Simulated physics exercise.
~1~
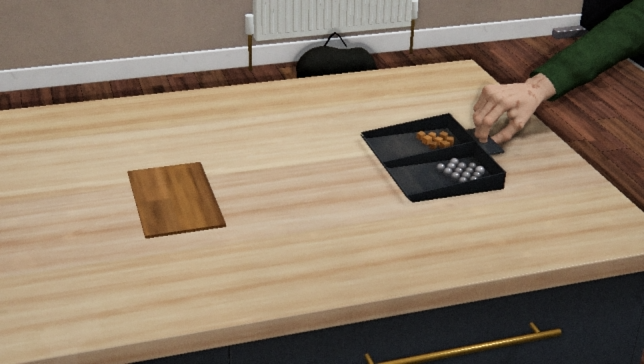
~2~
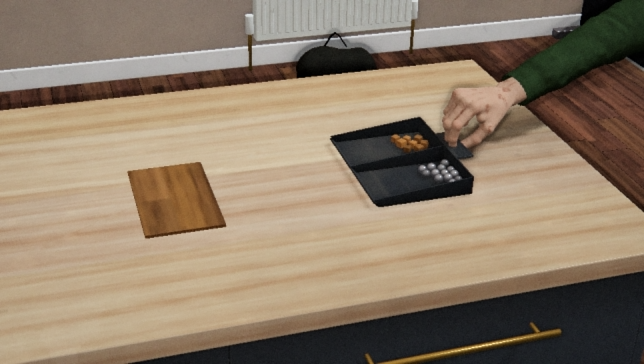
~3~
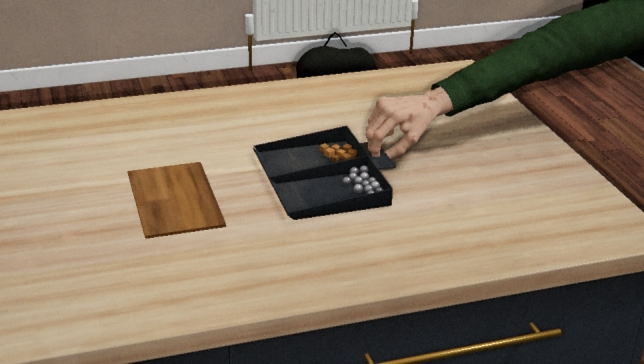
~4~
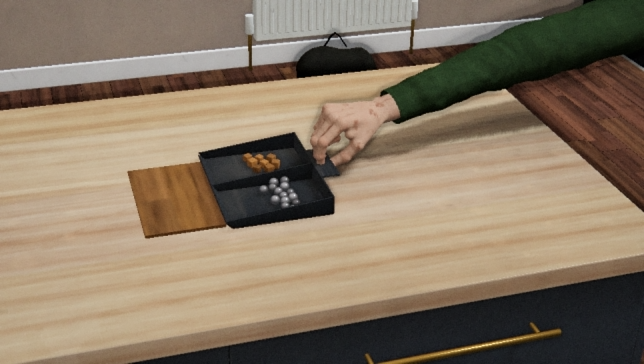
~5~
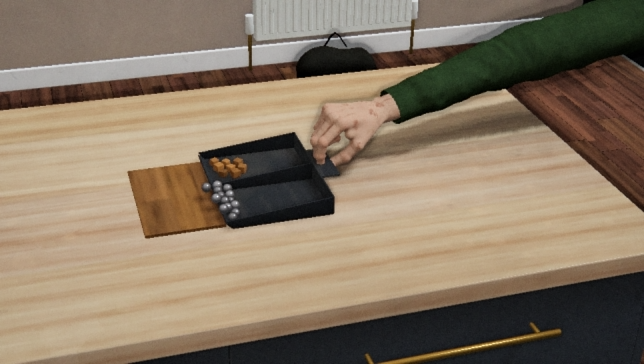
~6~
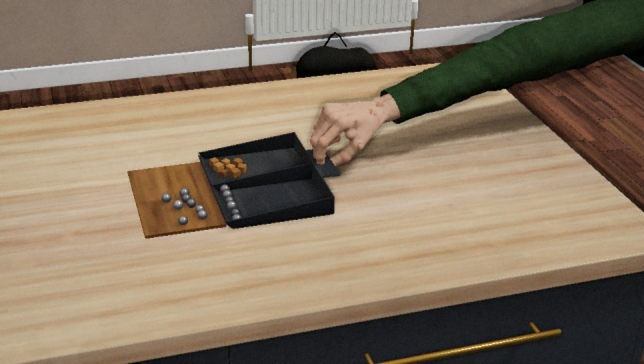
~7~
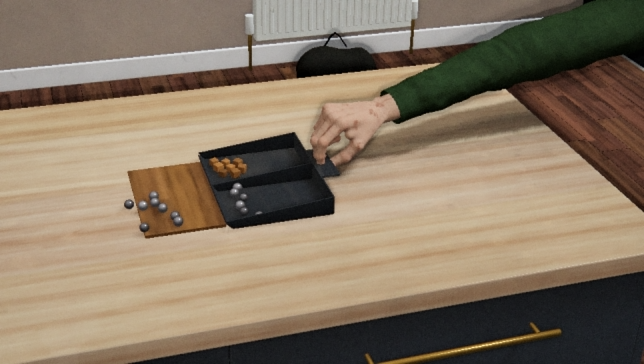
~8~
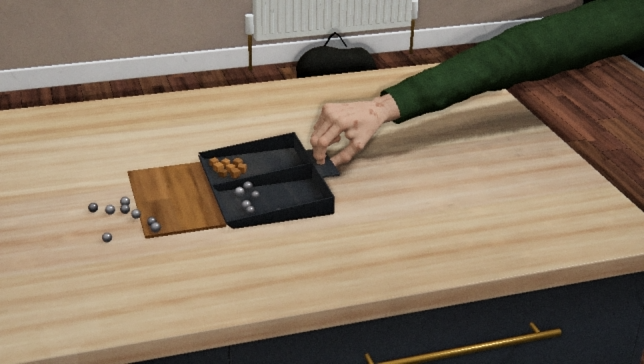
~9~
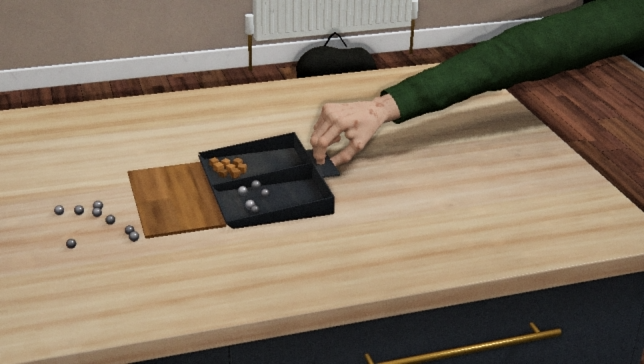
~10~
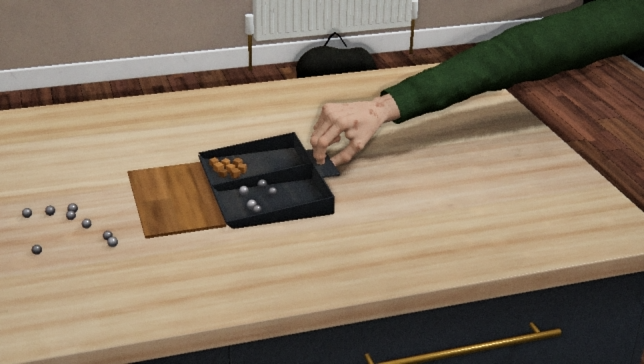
A black divided tray, pushed by a hand in a green sleeve, slides left across a pale wooden countertop, seen from above at an angle by a still camera. Orange balls sit in its farther section and silvery grey ones in the nearer, while a flat brown board lies to the left. The tray stops at the board, and both batches roll on towards the low front rim. The orange balls stay inside, bunched there. About half the grey ones spill over, cross the board and roll left onto the countertop, while the rest remain in the tray.
